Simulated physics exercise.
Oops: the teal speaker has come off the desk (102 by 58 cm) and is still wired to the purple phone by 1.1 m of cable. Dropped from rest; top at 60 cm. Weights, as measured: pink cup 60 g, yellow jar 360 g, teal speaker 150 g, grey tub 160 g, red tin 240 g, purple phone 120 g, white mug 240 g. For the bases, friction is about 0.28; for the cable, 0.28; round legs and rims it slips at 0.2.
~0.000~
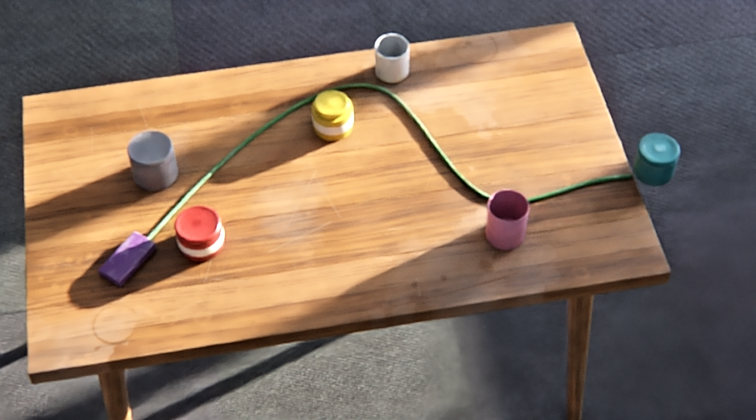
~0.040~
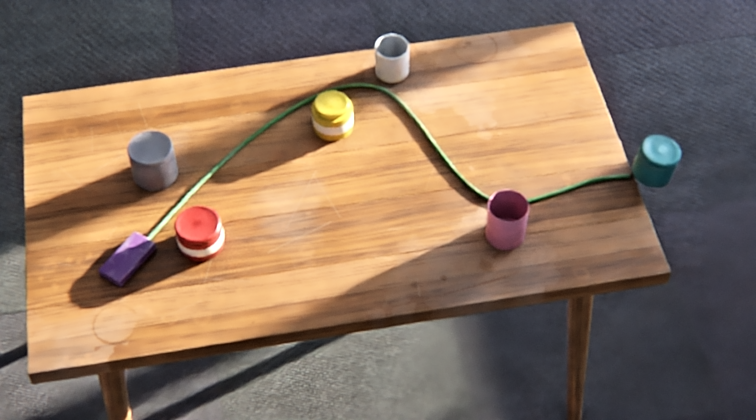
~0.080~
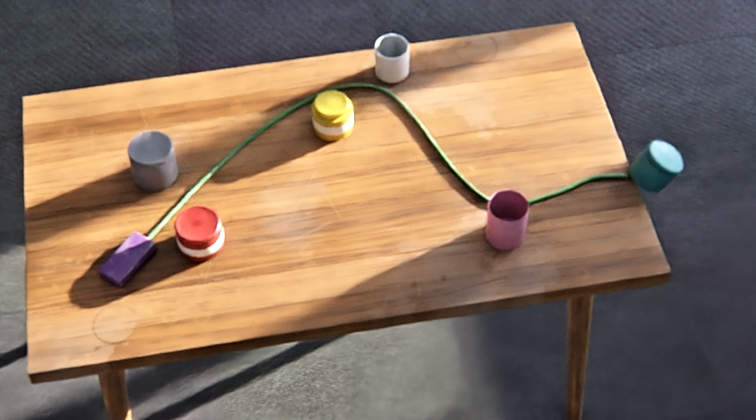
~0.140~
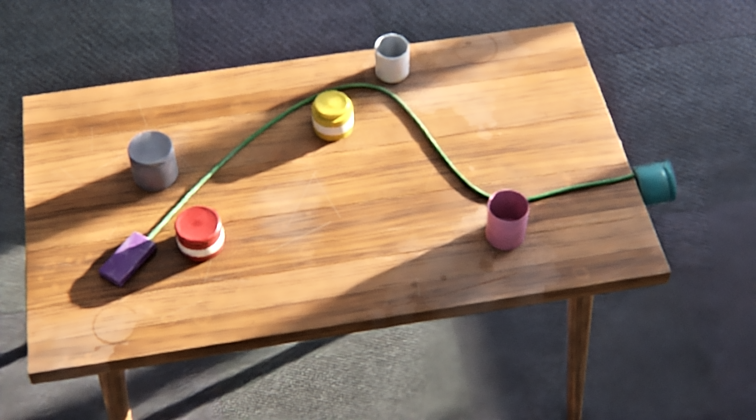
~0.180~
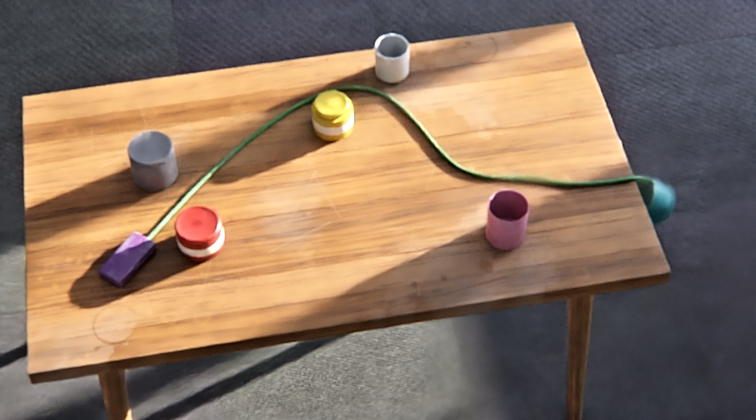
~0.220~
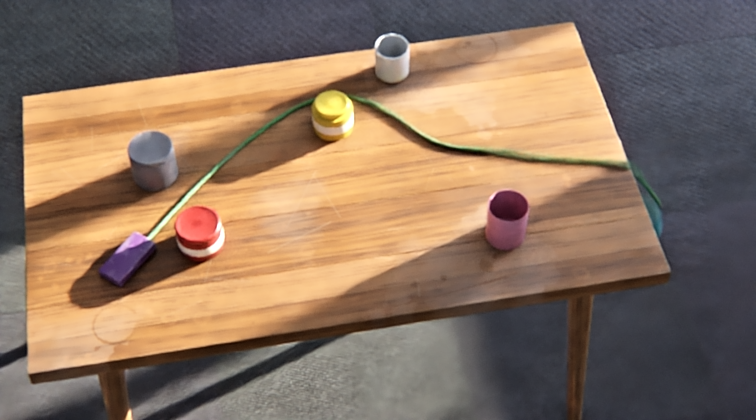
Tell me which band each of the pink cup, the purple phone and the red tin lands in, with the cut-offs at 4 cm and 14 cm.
Result: The pink cup's displacement will be small. The purple phone's displacement will be large. The red tin's displacement will be small.
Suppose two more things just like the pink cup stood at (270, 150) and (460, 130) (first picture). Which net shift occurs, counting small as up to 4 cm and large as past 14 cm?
Taking them in turn, the first shows a medium amount of movement and the second shows a medium amount of movement.
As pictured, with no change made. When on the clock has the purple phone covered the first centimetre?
Purple phone: Roughly 0.30 s.
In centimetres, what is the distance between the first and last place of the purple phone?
Purple phone: About 40 cm.
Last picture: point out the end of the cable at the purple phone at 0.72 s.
(269, 142) or thereabouts.
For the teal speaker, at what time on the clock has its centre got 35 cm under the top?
Around 0.48 seconds on the clock.
By 0.5 s, the cable's tail end at (195, 204); purple phone 11 cm off its start, red tin 2 cm off its start, teal speaker over the edge.
By 0.7 s, the cable's tail end at (269, 142); purple phone 28 cm off its start, red tin 2 cm off its start, teal speaker over the edge.
By 1.0 s, the cable's tail end at (326, 123); purple phone 40 cm off its start at (298, 117), red tin 2 cm off its start at (207, 222), teal speaker over the edge.
By 1.2 s, the cable's tail end at (326, 123); purple phone 40 cm off its start, red tin 2 cm off its start, teal speaker over the edge.
By 2.4 s, the cable's tail end at (326, 123); purple phone 40 cm off its start at (298, 116), red tin 2 cm off its start at (207, 222), pink cup 0 cm off its start at (509, 206), teal speaker over the edge.
